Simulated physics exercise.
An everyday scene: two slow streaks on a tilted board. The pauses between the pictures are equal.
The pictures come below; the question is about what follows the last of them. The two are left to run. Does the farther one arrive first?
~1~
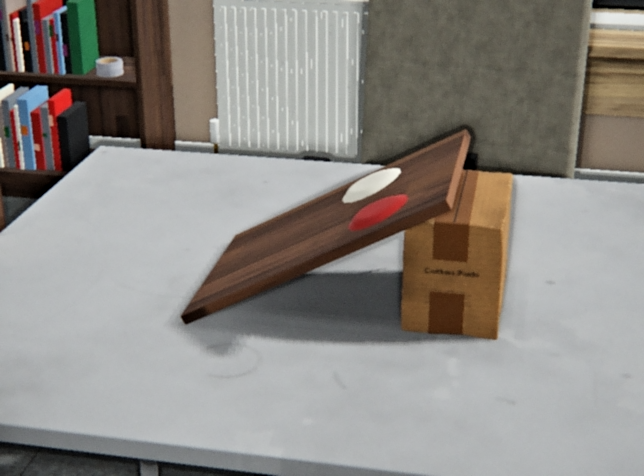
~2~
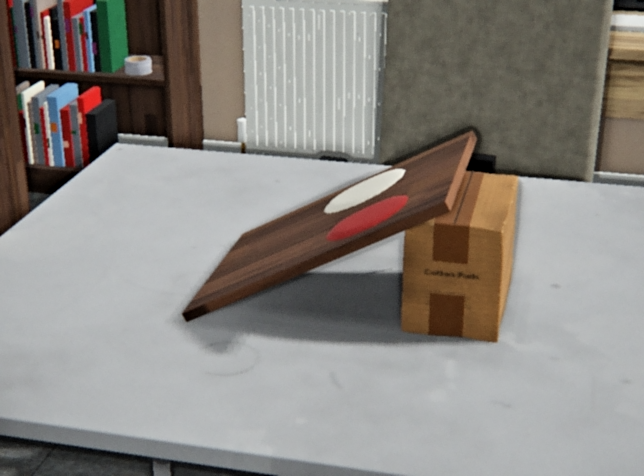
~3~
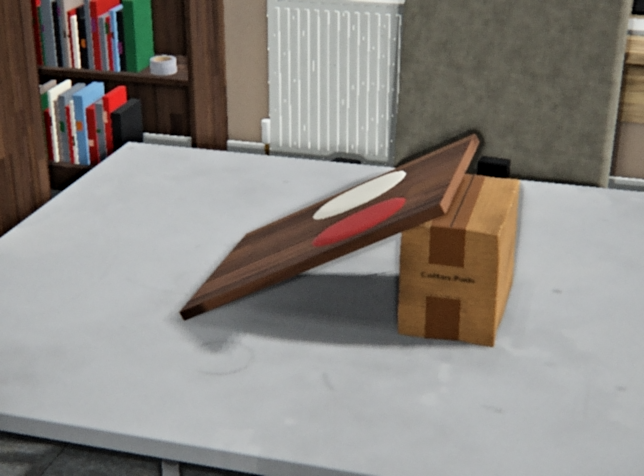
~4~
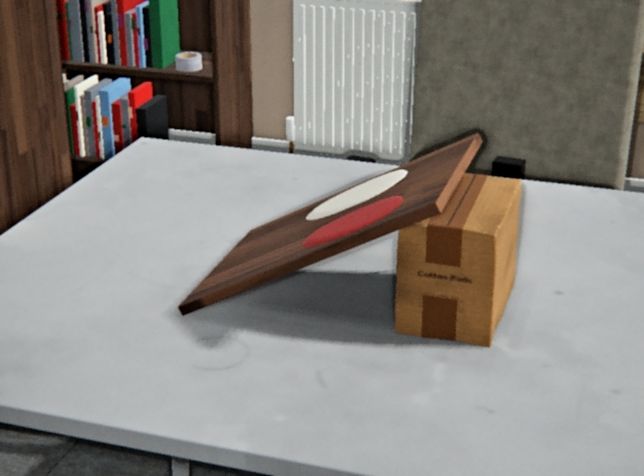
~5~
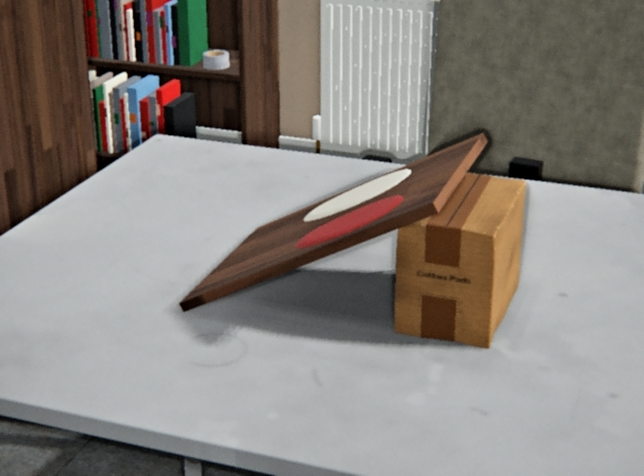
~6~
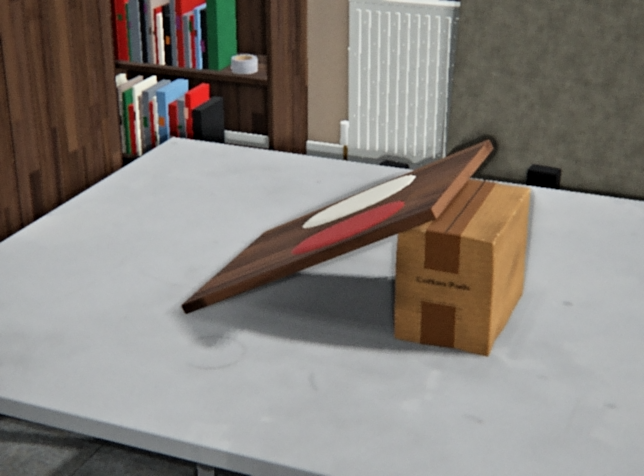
Yes. The rear one wins.
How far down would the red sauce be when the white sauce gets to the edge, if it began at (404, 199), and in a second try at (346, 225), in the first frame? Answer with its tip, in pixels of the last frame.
On the first try its tip is near (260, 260), and on the second try near (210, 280).
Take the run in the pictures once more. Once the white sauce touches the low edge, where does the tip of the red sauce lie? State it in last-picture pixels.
Somewhere around (238, 270), I'd say.
A moment on, the red sauce is three quarters of the way down; the white sauce is close to the edge.
When it is over, the red sauce is three quarters of the way down; the white sauce is at the low edge.
